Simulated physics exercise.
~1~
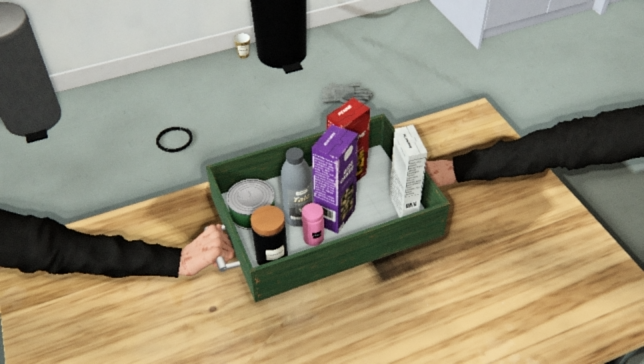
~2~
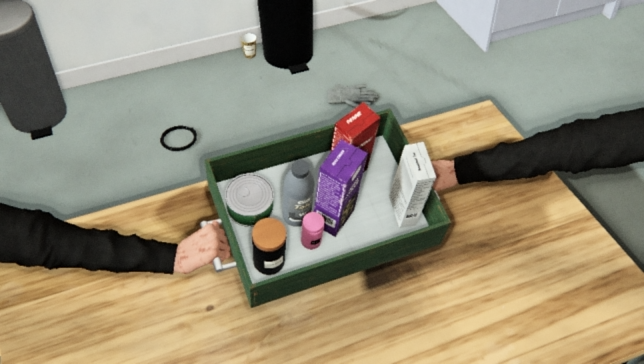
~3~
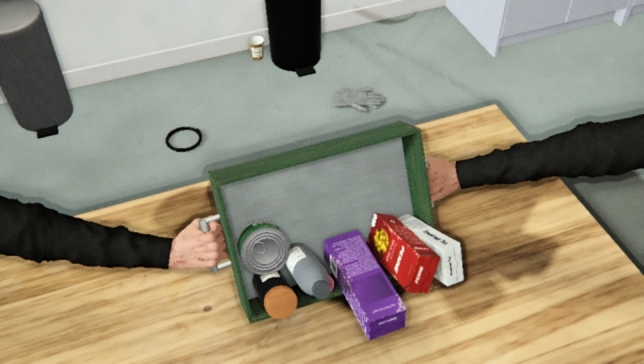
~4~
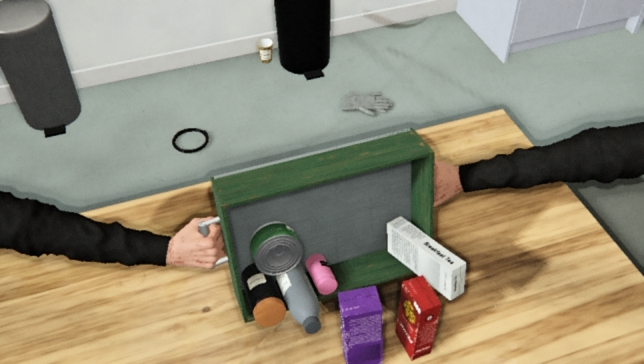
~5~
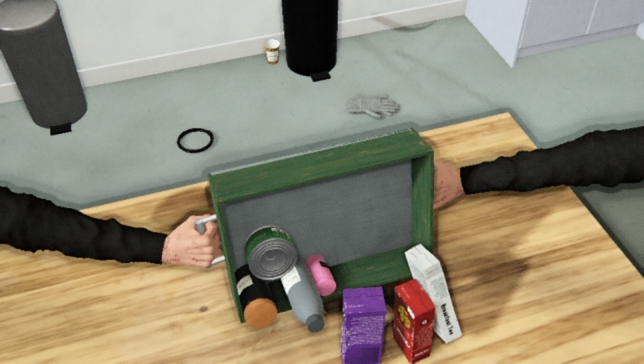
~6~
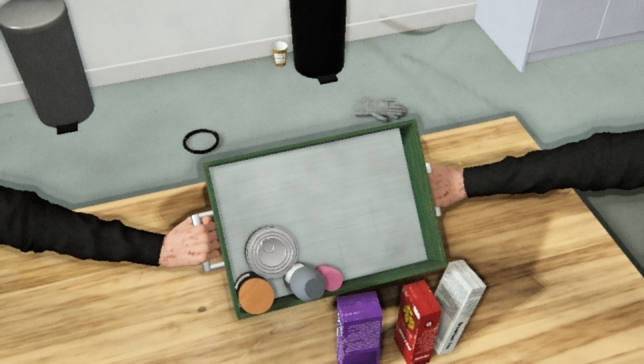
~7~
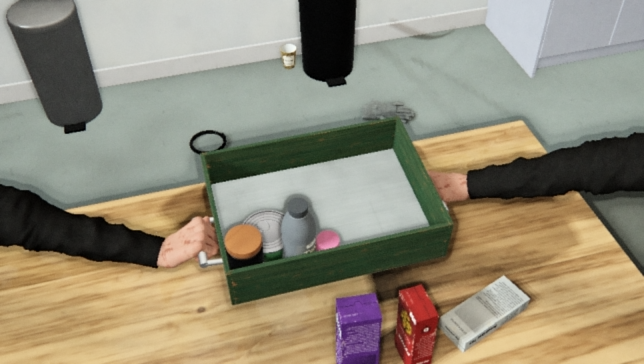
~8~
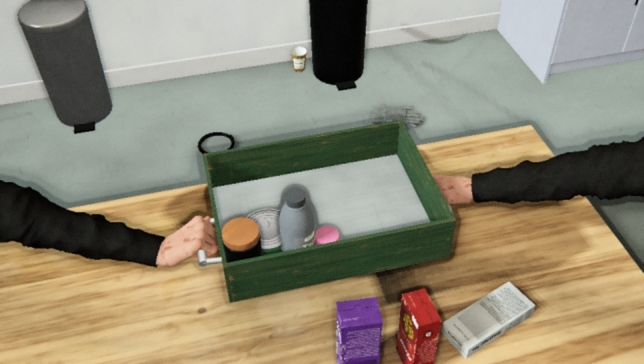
Two hands tip a green crate towards the viewer, spilling three boxes before righting it.
